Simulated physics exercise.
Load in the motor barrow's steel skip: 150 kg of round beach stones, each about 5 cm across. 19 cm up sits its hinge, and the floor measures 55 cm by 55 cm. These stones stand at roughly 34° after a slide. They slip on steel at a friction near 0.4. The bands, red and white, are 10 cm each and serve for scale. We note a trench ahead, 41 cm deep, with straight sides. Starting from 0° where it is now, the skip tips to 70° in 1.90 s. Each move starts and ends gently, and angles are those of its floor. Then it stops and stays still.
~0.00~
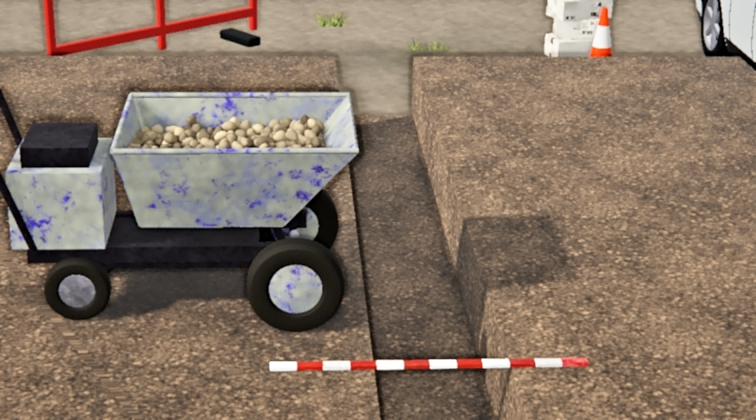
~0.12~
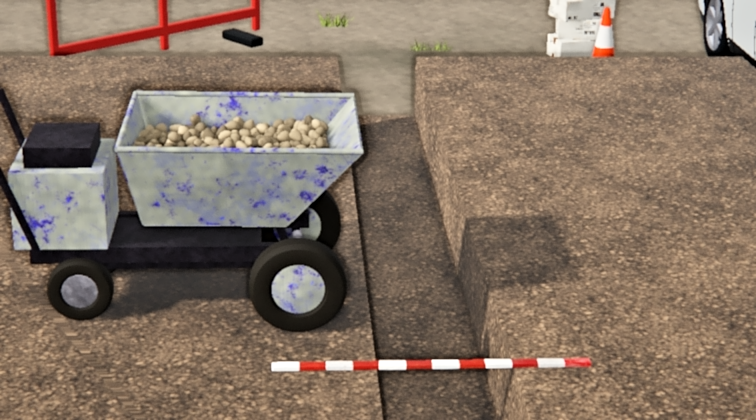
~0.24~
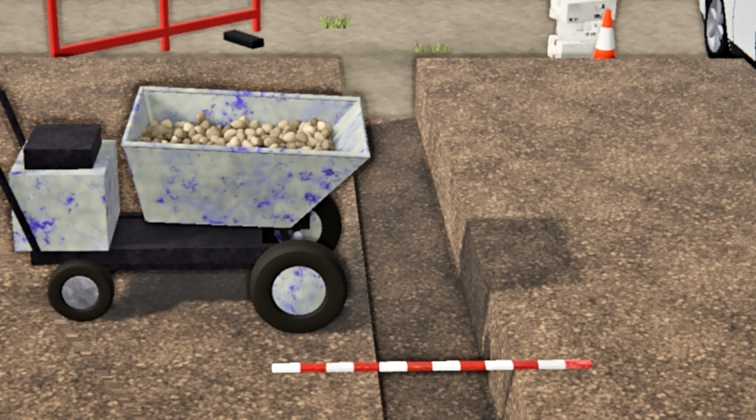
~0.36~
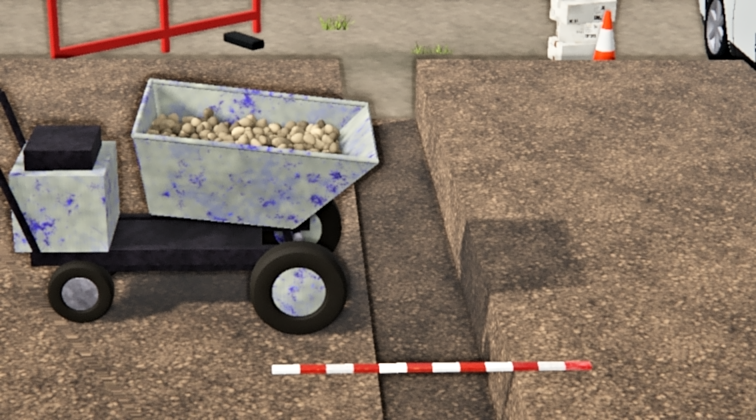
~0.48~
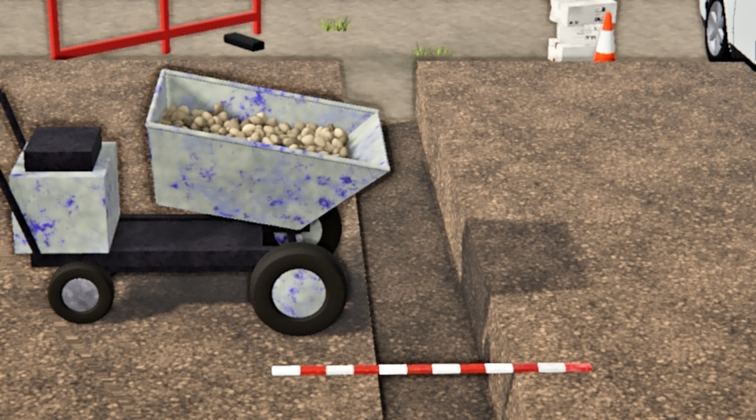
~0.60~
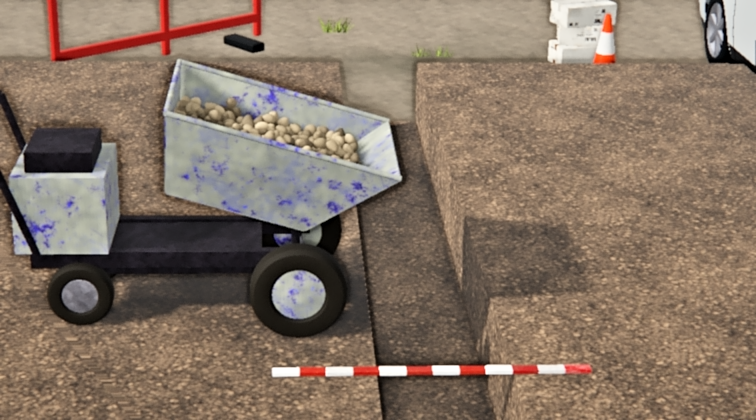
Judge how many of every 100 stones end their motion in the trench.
I would put it near 58 out of 100.
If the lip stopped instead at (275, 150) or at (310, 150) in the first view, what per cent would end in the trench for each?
Near 100 and near 100 percent.
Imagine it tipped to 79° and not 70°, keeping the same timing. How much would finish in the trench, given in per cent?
Roughly 65 percent.
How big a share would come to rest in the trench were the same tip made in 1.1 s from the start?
Then roughly 50 percent.
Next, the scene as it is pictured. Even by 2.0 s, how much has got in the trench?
About 30%.
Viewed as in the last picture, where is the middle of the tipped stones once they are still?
Somewhere near pixel (477, 363).
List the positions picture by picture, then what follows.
In the first frame, lip at (358, 151), floor tilted 0°, highest stones at (288, 132).
In the second frame, lip at (362, 152), floor tilted 1°, highest stones at (282, 130); the stones move at 0.1 m/s on average.
In the third frame, the skip is at 3°, its lip at (369, 156); the top of the load is at (226, 132); the stones move at 0.2 m/s on average.
In the fourth frame, lip at (378, 162), floor tilted 7°, highest stones at (180, 128); the stones move at 0.3 m/s on average.
In the fifth frame, lip at (389, 169), floor tilted 11°, highest stones at (185, 121); the stones move at 0.4 m/s on average.
In the sixth frame, lip at (401, 179), floor tilted 17°, highest stones at (191, 112); the stones move at 0.4 m/s on average.
After 1.4 s the floor is at 59°; 100 % in the skip; the foremost stones are at (462, 242).
After 2.0 s the floor is at 70°; 37 % in the skip, 30 % in the trench, 33 % past the trench; the foremost stones are at (633, 298).
After 2.3 s the floor is at 70°; 12 % in the skip, 45 % in the trench, 43 % past the trench; the foremost stones are at (705, 292).
After 4.3 s the floor is at 70°; 0 % in the skip, 58 % in the trench, 42 % past the trench; the foremost stones are at (737, 292).
